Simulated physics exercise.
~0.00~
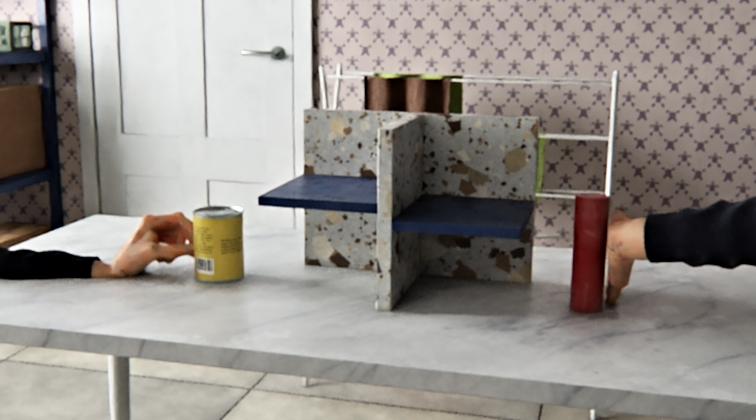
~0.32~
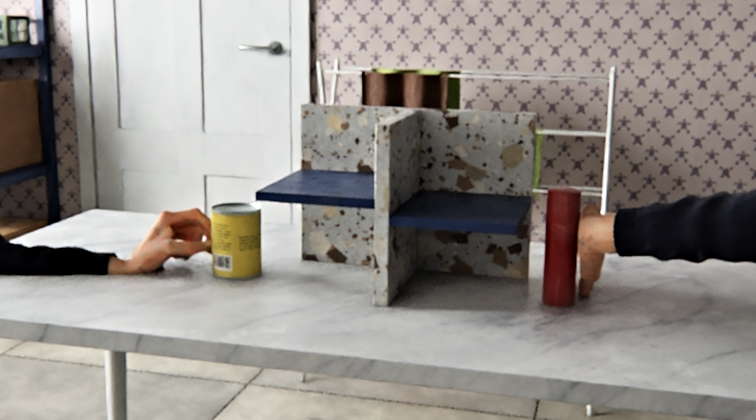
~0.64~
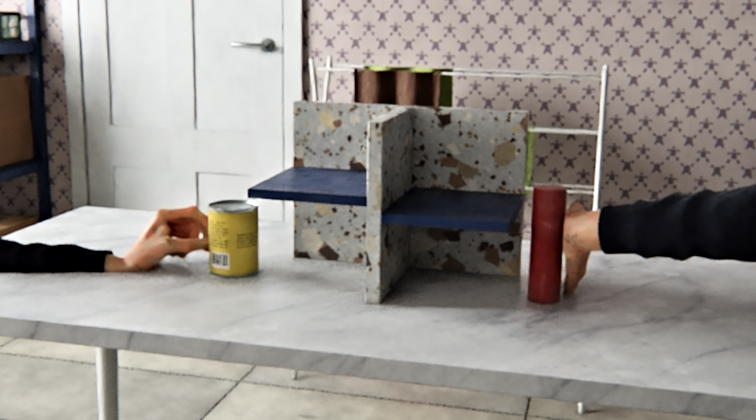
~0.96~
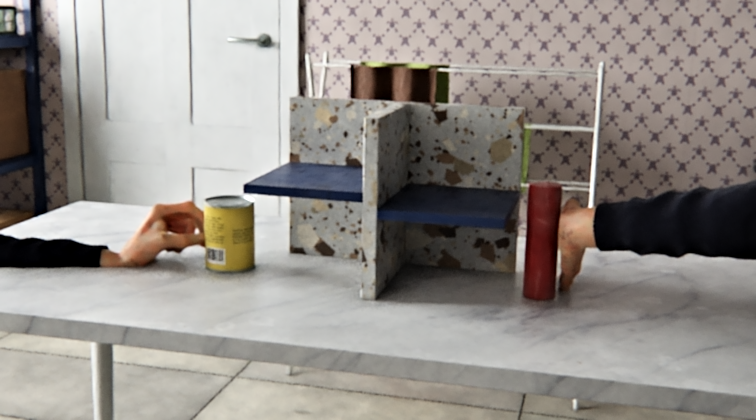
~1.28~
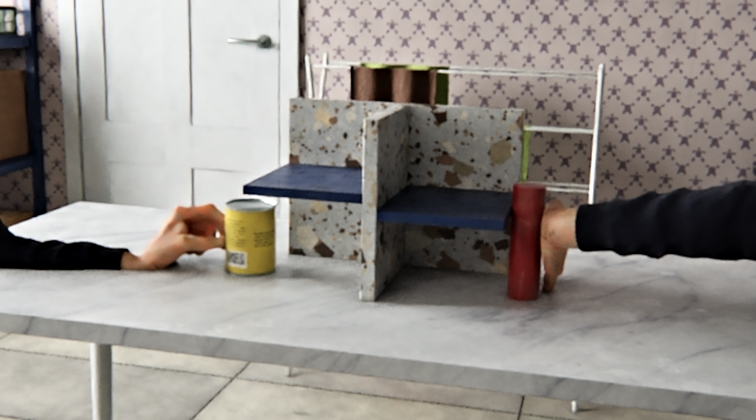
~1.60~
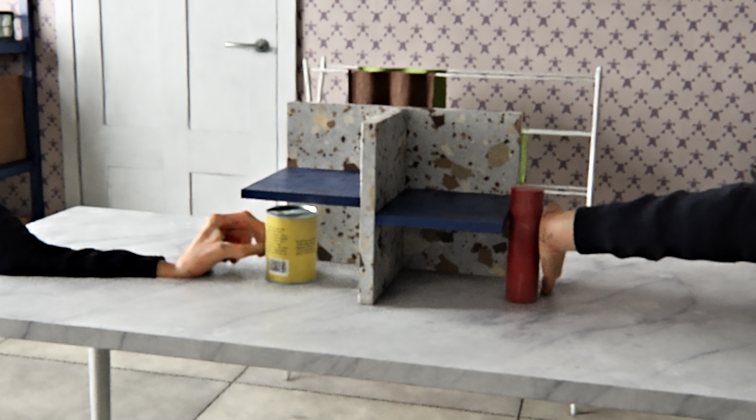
On a marble table, hands push a red cylinder against a shelf and a yellow tin under.
